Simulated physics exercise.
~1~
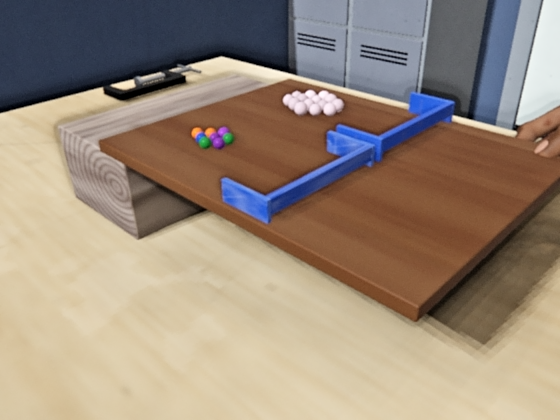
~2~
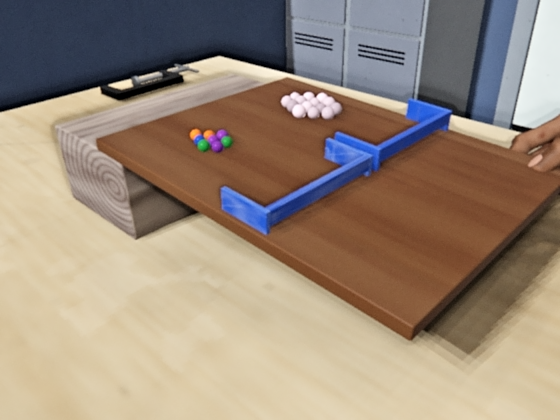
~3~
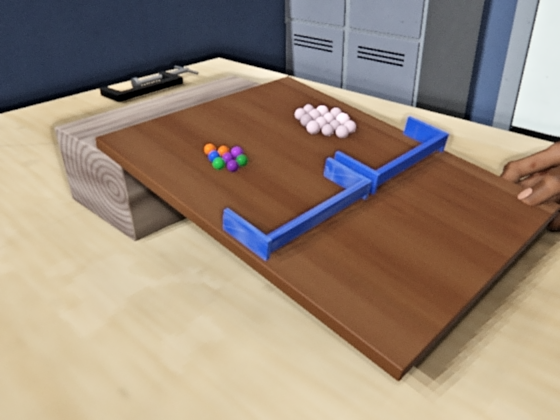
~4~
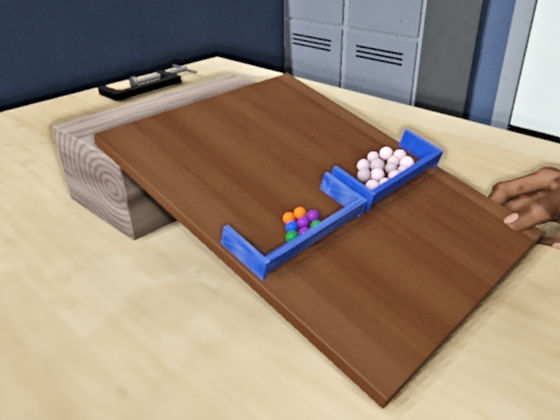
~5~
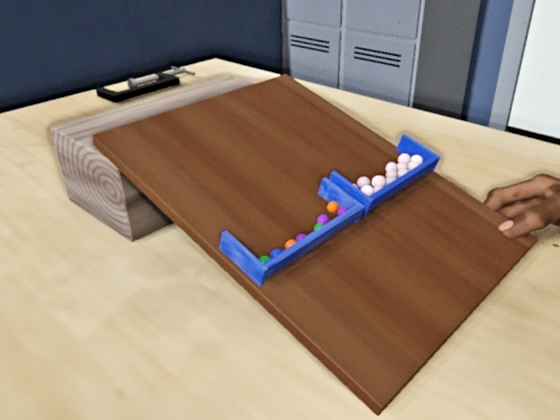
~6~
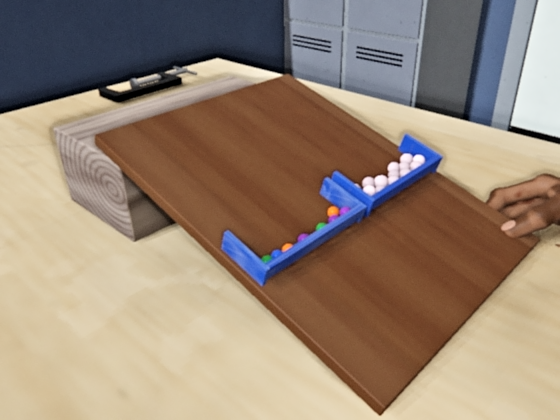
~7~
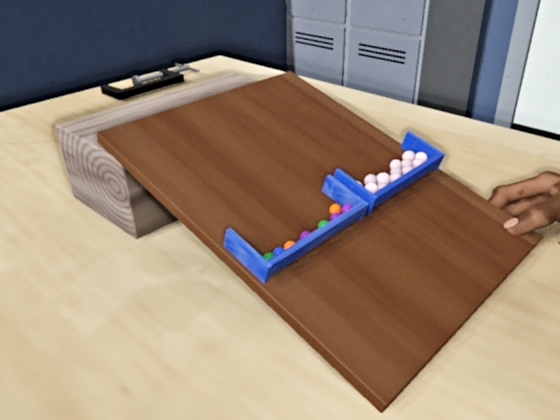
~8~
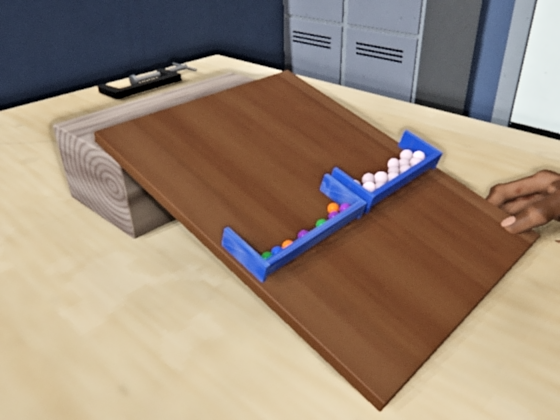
A brown board propped on a wooden block was tilted steeper as a hand lowered its free end, and the colourful balls and the pale pink ones rolled down against two blue bars, where both groups spread out and stayed, held back.
